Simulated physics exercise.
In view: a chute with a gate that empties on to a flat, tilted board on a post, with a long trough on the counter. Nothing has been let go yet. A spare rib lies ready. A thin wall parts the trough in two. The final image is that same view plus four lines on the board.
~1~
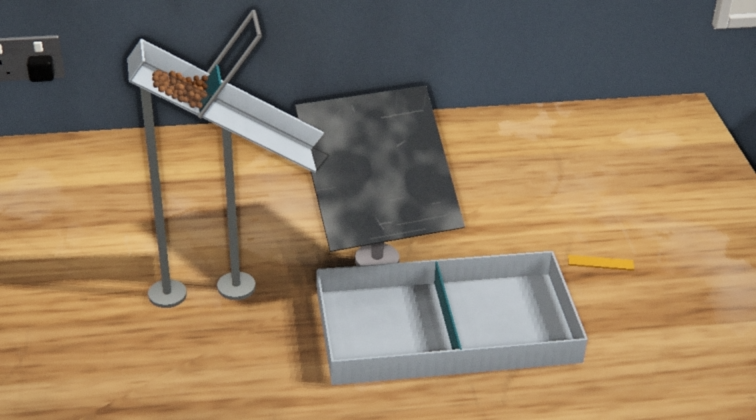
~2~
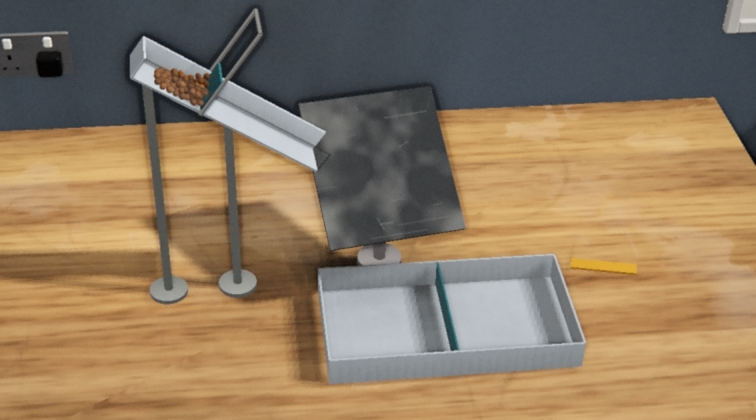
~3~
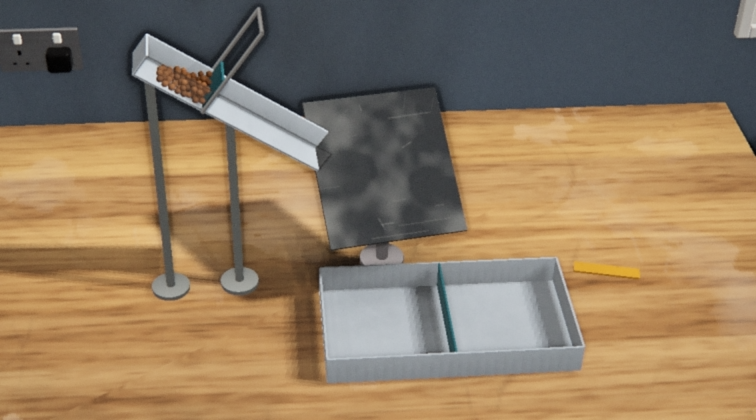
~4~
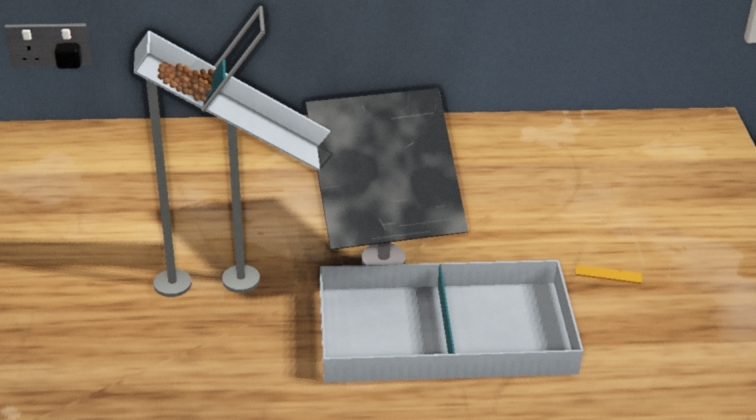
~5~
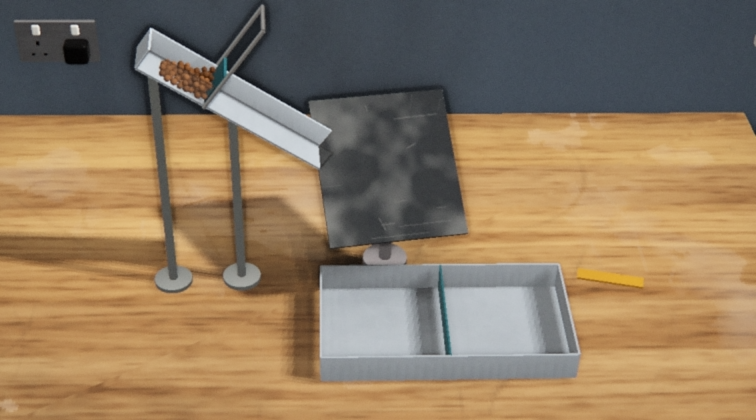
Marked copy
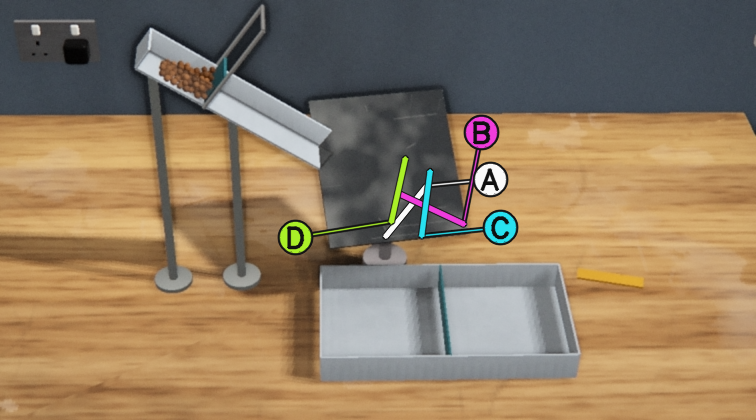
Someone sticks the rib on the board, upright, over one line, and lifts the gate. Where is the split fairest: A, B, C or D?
I would pick line B.
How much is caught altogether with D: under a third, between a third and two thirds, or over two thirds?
It is over two thirds.
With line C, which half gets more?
Left.
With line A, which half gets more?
More lands on the left.
On the marked copy, line A from (426, 185) to (385, 236); line B from (400, 194) to (463, 223); line C from (430, 171) to (421, 235); line D from (405, 158) to (391, 221).
If A is chosen, of what is caught, nearly all in the left half, a small part in the right.
If B is chosen, of what is caught, about half in the left half, about half in the right.
If C is chosen, of what is caught, nearly all in the left half, a stray few in the right.
If D is chosen, of what is caught, nearly all in the left half, a stray few in the right.
